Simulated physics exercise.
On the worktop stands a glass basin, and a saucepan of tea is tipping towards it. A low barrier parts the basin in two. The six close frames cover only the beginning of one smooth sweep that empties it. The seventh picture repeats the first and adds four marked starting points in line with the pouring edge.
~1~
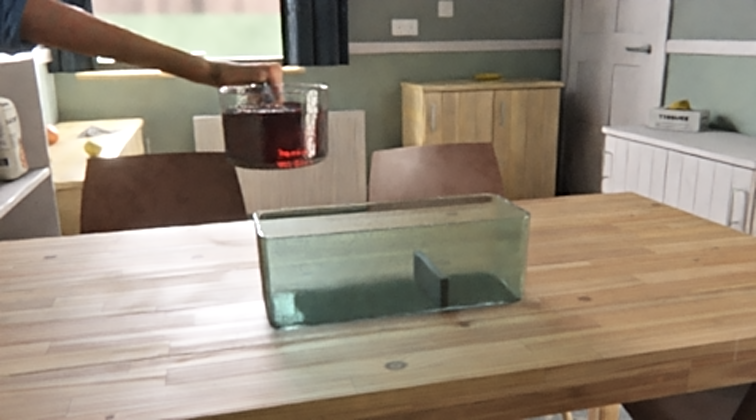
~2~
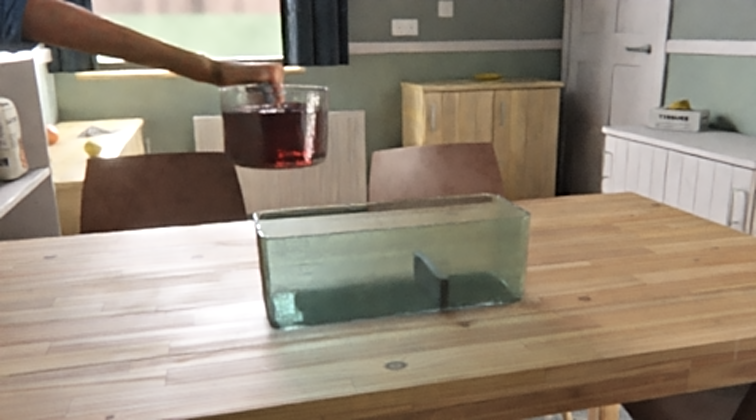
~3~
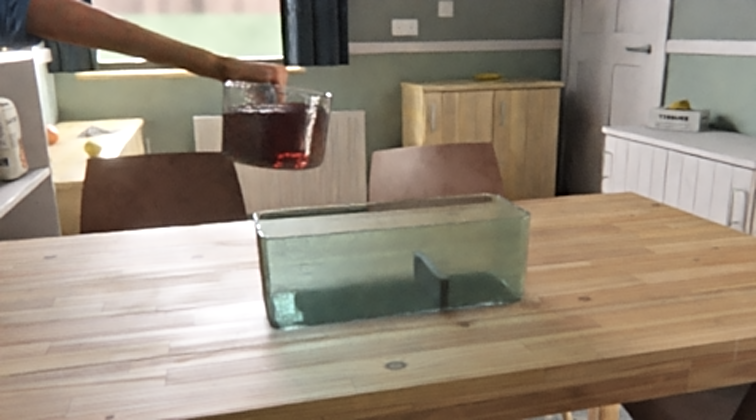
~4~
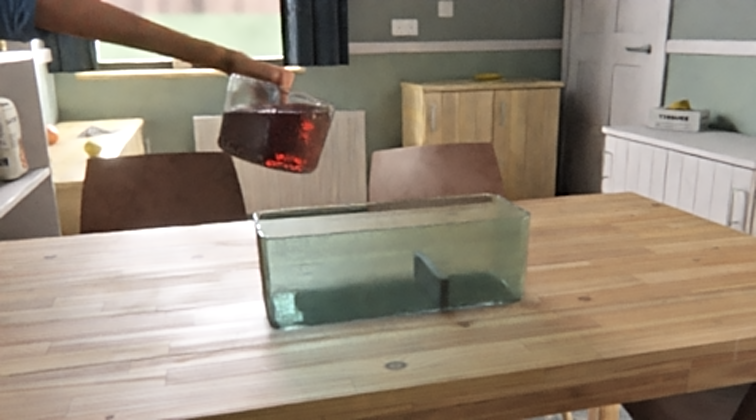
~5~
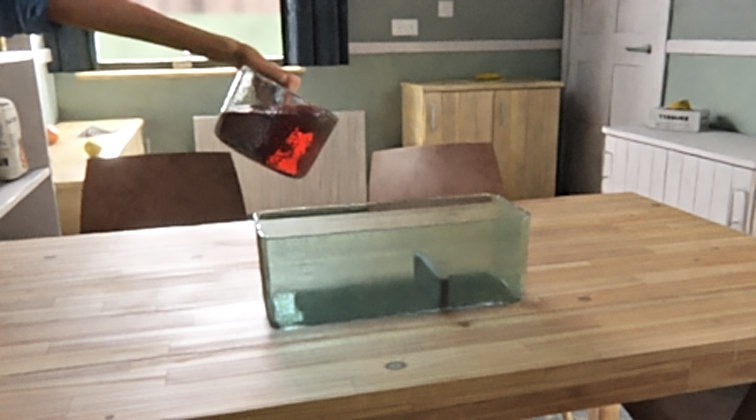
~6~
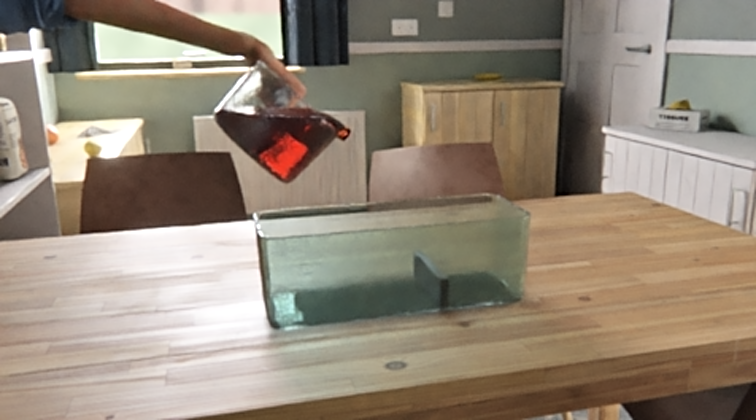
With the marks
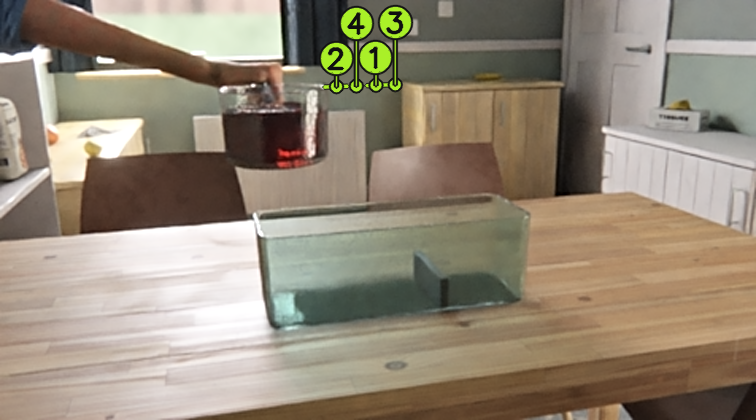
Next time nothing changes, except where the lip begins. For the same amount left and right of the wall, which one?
The best place is 3.
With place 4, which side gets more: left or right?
The left one.
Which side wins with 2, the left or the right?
The left one.
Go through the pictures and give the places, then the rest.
Upright, lip at (324, 87); basin from (268, 328) to (523, 298); top of the wall at (430, 263); nothing has left yet, in the first picture.
Tipped about 2°, lip at (326, 88); nothing has left yet, in the second picture.
Tipped about 8°, lip at (329, 94); nothing has left yet, in the third picture.
Tipped about 18°, lip at (333, 104); nothing has left yet, in the fourth picture.
Tipped about 31°, lip at (336, 117); nothing has left yet, in the fifth picture.
Tipped about 45°, lip at (336, 132); tea is over the lip, down to (343, 137), in the sixth picture.
On the marked copy, 1 at (375, 85); 2 at (336, 86); 3 at (395, 84); 4 at (356, 85).
Choosing 1, about 70 % ends left of the wall and 28 % right of it.
Choosing 2, about 83 % ends left of the wall and 16 % right of it.
Choosing 3, about 52 % ends left of the wall and 47 % right of it.
Choosing 4, about 88 % ends left of the wall and 9 % right of it; 3 % is lost outside.
